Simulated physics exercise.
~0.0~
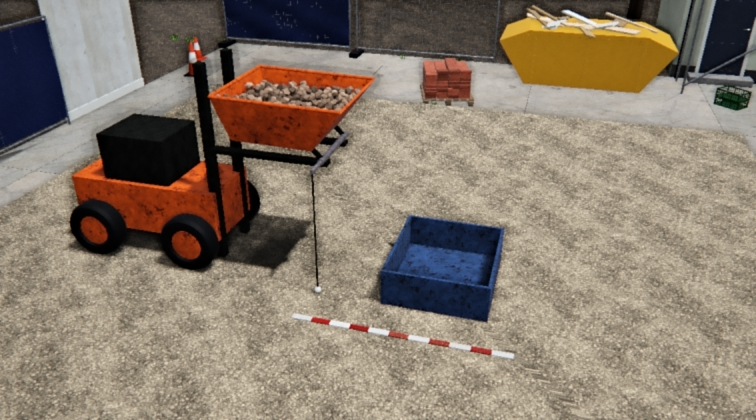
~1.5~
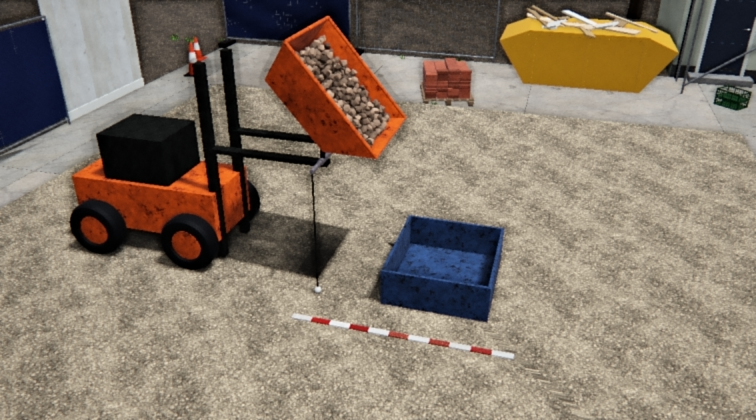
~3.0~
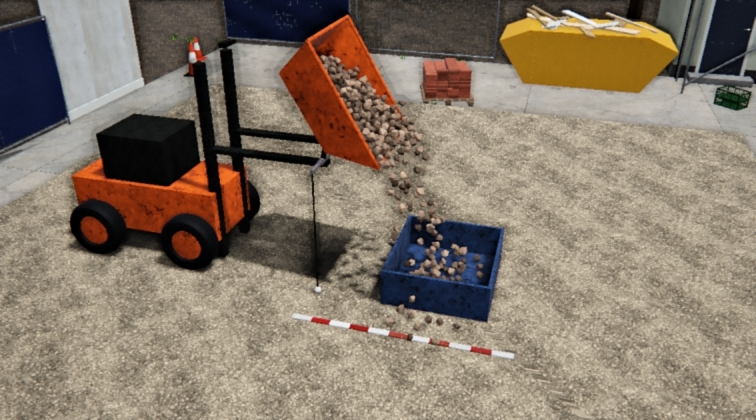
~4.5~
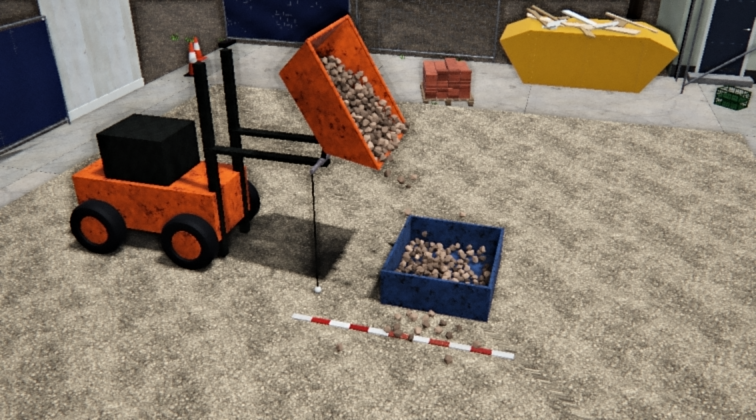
At first, an orange fork truck on the left holds up a level orange skip full of brown stones, with an open blue bin standing empty on the gravelly ground to the right. The skip then tips steeply toward the right, while the stones still stay inside it. As it leans a little further, stones spill over its lower edge and tumble down into the bin, with a few landing on the ground in front. Finally the flow stops, leaving a scattered layer in the bin, some strays near the red and white staff, and many stones still in the tilted skip.
